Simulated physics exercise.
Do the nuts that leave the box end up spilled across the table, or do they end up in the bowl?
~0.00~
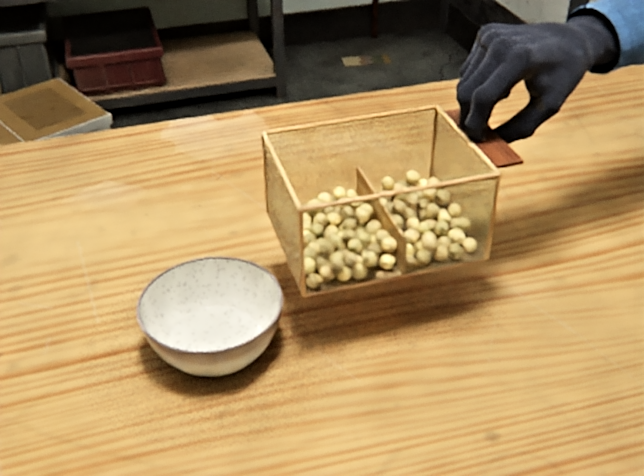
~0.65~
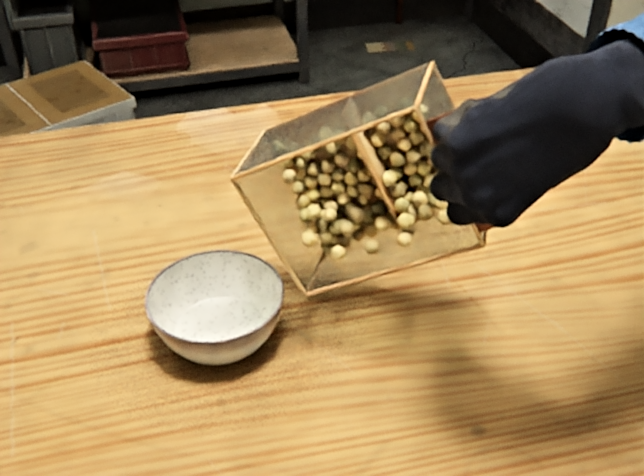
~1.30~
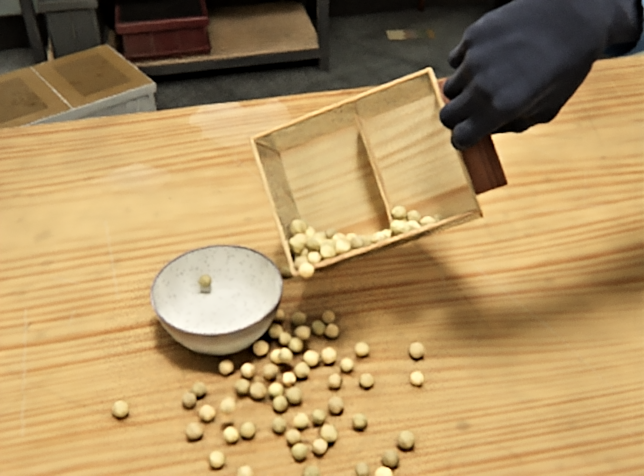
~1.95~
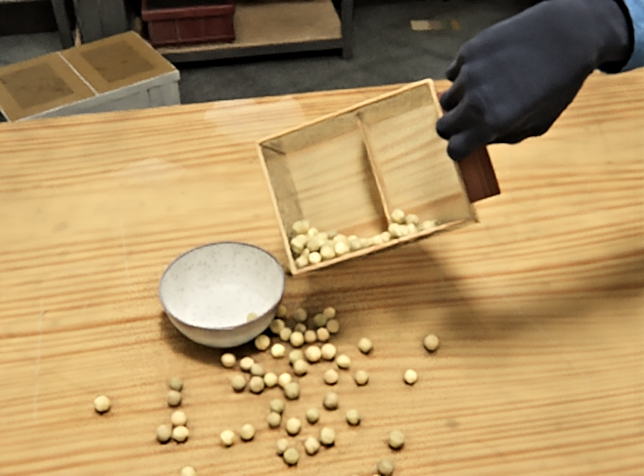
They end up spilled across the table in front of and beside the bowl, which catches practically none of them, while the rest of the nuts stay in the tilted box.
